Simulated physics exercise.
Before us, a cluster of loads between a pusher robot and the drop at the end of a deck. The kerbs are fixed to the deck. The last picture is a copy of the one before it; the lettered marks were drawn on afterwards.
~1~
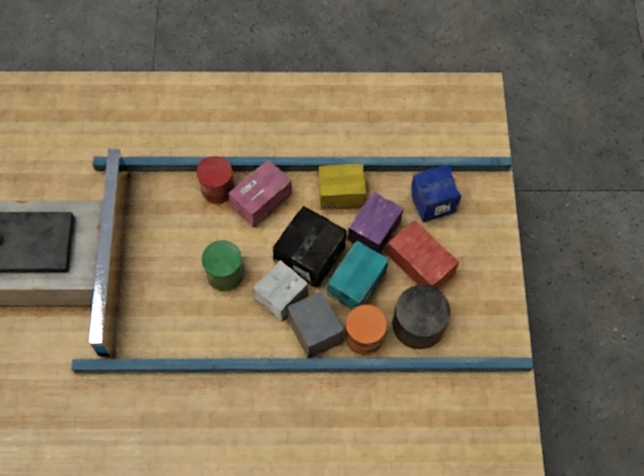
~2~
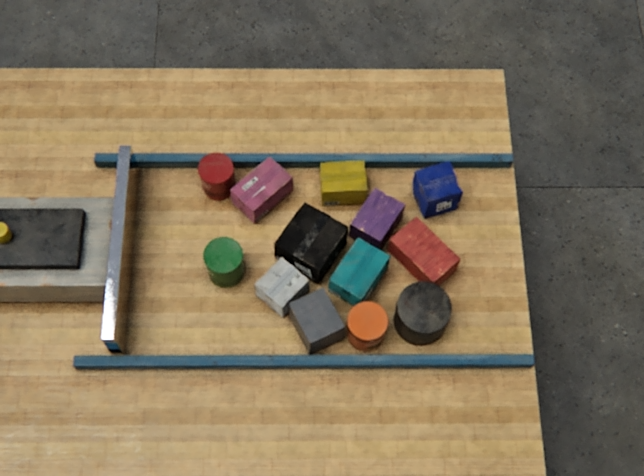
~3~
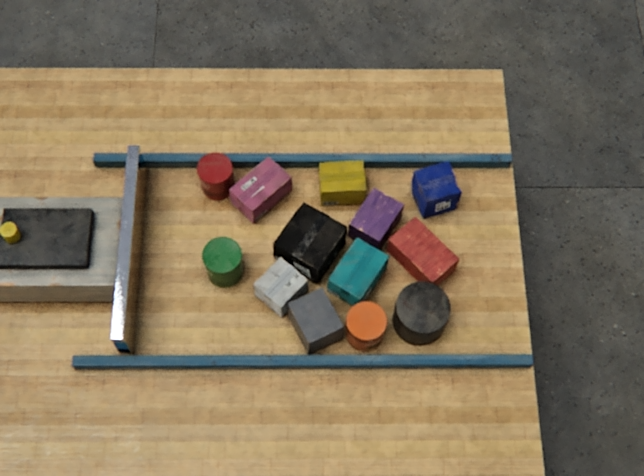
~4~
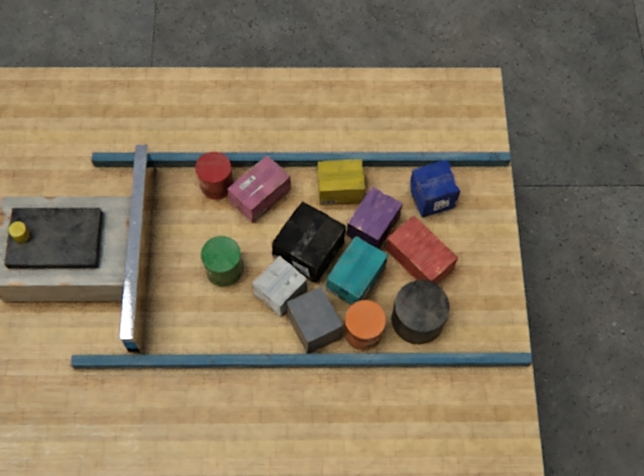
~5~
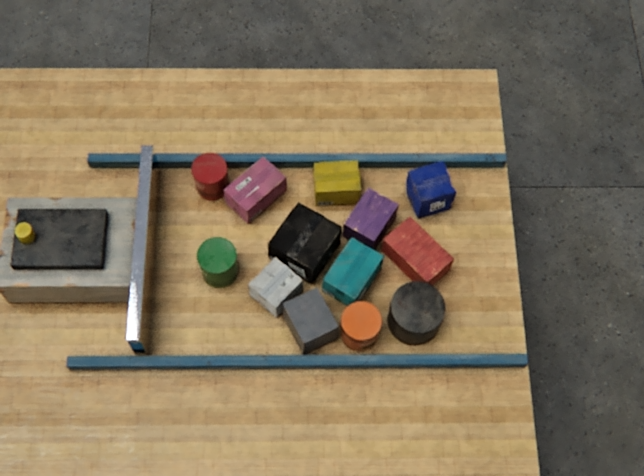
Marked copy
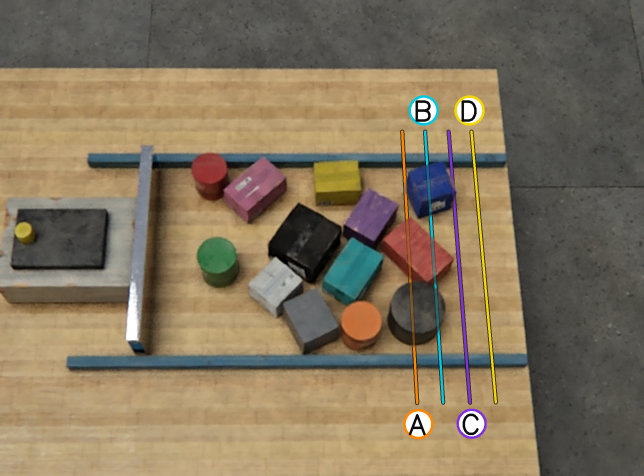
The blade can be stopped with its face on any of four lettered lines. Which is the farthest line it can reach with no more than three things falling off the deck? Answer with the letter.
It can go as far as A.
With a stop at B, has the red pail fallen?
No.
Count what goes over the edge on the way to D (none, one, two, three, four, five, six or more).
In all, six or more.
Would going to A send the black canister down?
By then, no.
On the marked copy, A at (409, 259); B at (434, 258); C at (459, 258); D at (483, 258).
Following A. Soon after the start, robot (165, 238); red pail (265, 174); pink parcel (284, 202).
Later, robot (263, 238); blue box (470, 181); red crate (457, 264).
In the end, robot (336, 237); blue box over the edge; red crate over the edge; two fallen.
As for the rest, B drops four; C drops eight; D drops eight.
